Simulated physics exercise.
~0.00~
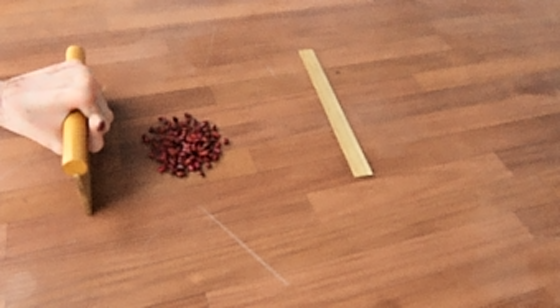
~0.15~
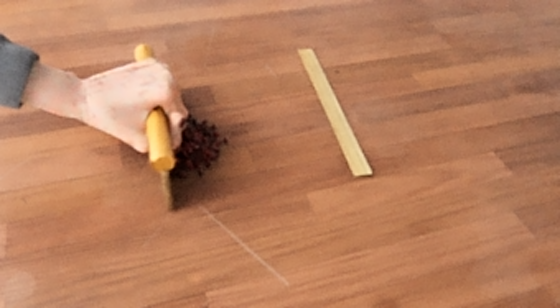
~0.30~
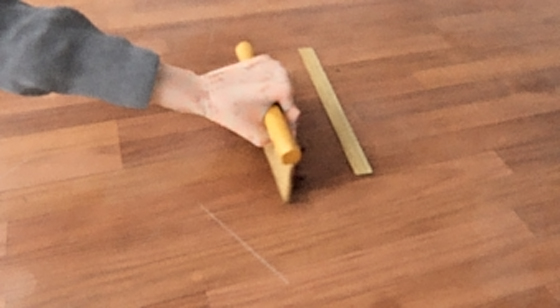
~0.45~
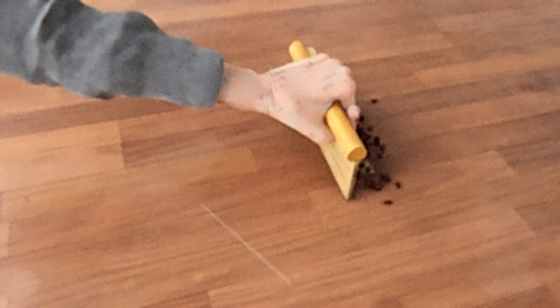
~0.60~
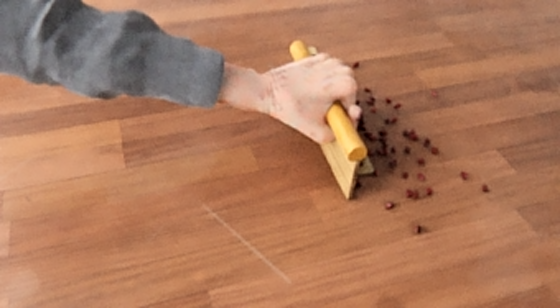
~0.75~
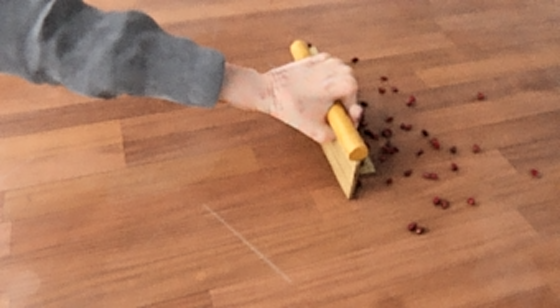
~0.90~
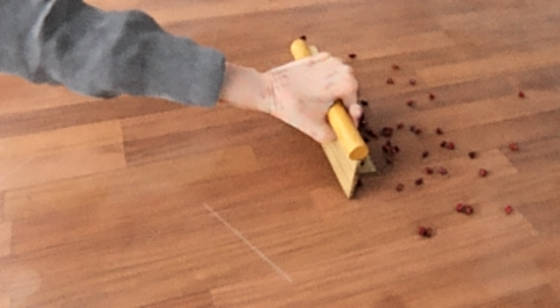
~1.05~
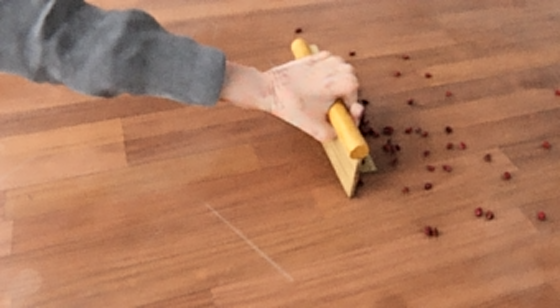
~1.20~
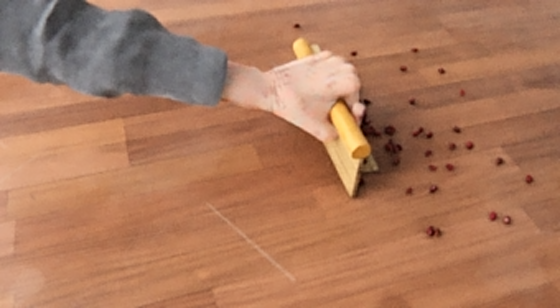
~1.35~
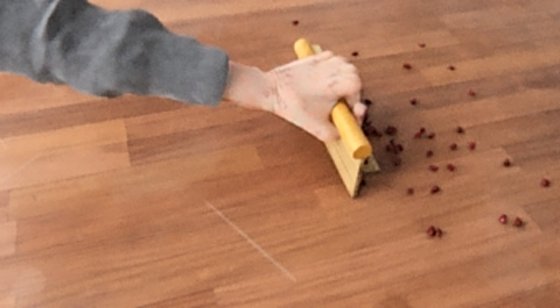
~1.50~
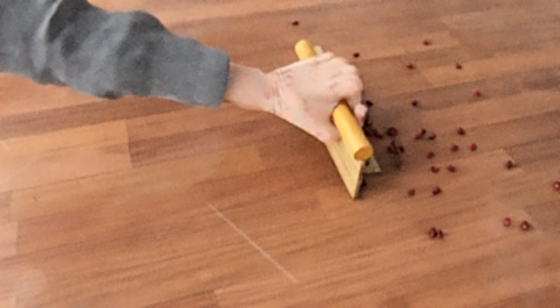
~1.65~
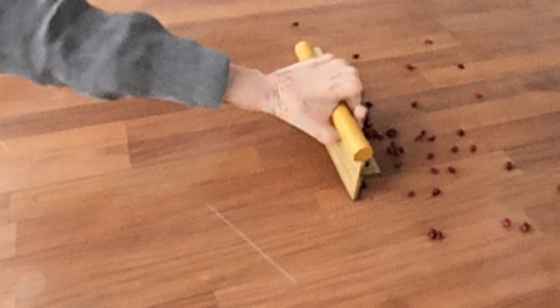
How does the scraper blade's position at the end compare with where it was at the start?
At the start the blade was near the left edge, to the left of the bean pile. By the end it was well to the right, resting at the pale strip.
